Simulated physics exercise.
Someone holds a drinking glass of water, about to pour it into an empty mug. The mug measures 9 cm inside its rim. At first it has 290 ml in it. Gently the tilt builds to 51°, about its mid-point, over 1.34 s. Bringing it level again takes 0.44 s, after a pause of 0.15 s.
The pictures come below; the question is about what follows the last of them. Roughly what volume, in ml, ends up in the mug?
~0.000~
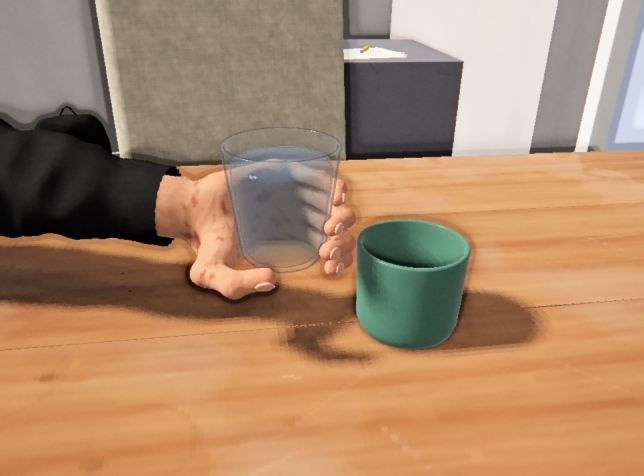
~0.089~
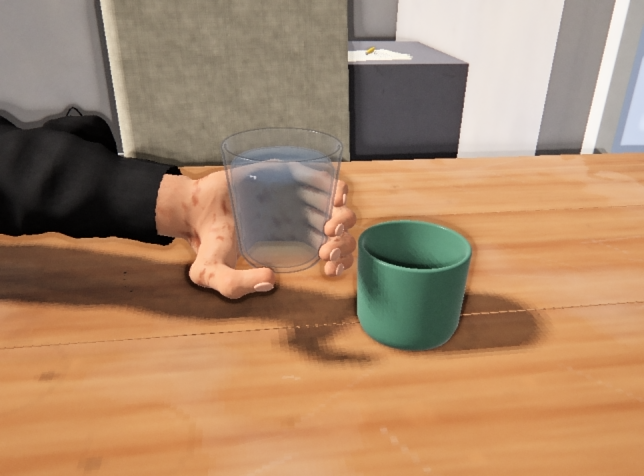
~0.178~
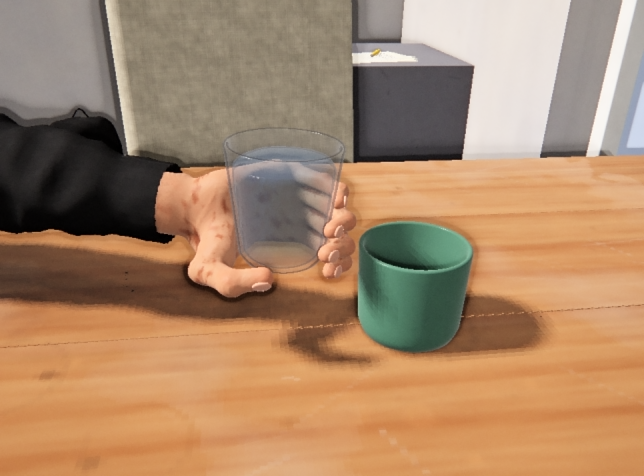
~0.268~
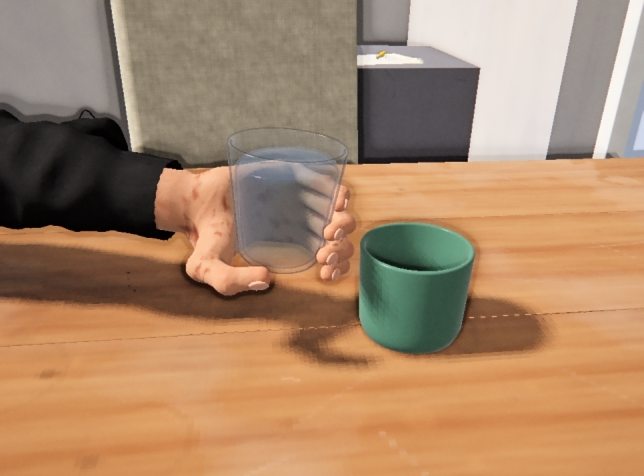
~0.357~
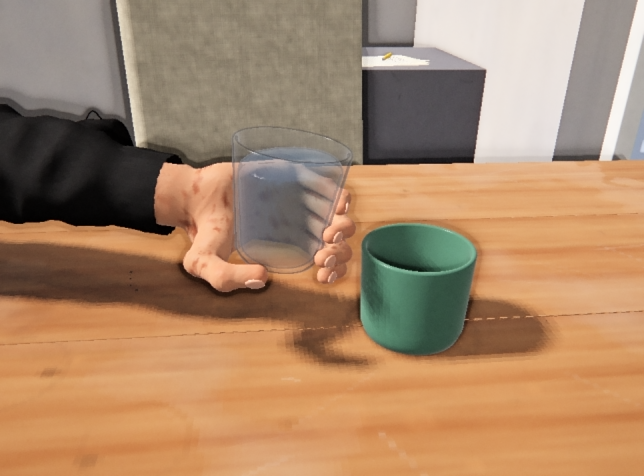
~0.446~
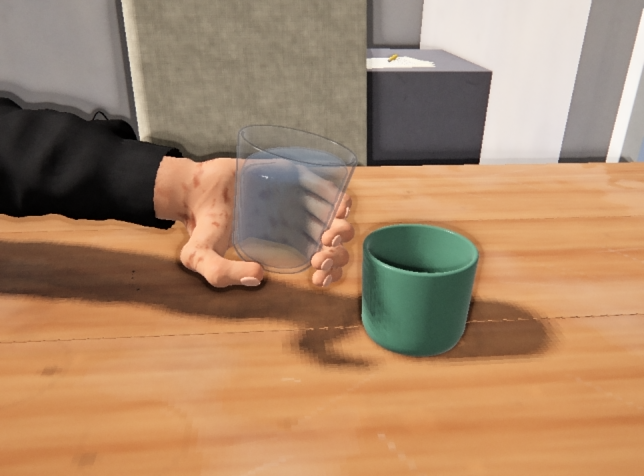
100 ml.
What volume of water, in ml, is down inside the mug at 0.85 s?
I'd put it around 0 ml.
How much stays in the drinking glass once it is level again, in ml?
Roughly 190 ml stays in it.
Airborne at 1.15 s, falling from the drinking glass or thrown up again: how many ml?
Volume in flight: Around 15 ml.
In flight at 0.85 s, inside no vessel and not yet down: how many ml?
Roughly 10 ml at that moment.
Then, 0.85 s in, the tilt is 36° and the mug has 0 ml, the drinking glass 280 ml, and 0 ml is on the table.
Then, 1.15 s in, the tilt is 48° and the mug has 40 ml, the drinking glass 235 ml, and 0 ml is on the table.
Then, 1.46 s in, the tilt is 51° and the mug has 80 ml, the drinking glass 200 ml, and 0 ml is on the table.
Then, 1.80 s in, the tilt is 11° and the mug has 100 ml, the drinking glass 190 ml, and 0 ml is on the table.
Finally, the mug has 100 ml, the drinking glass 190 ml, and 0 ml is on the table.
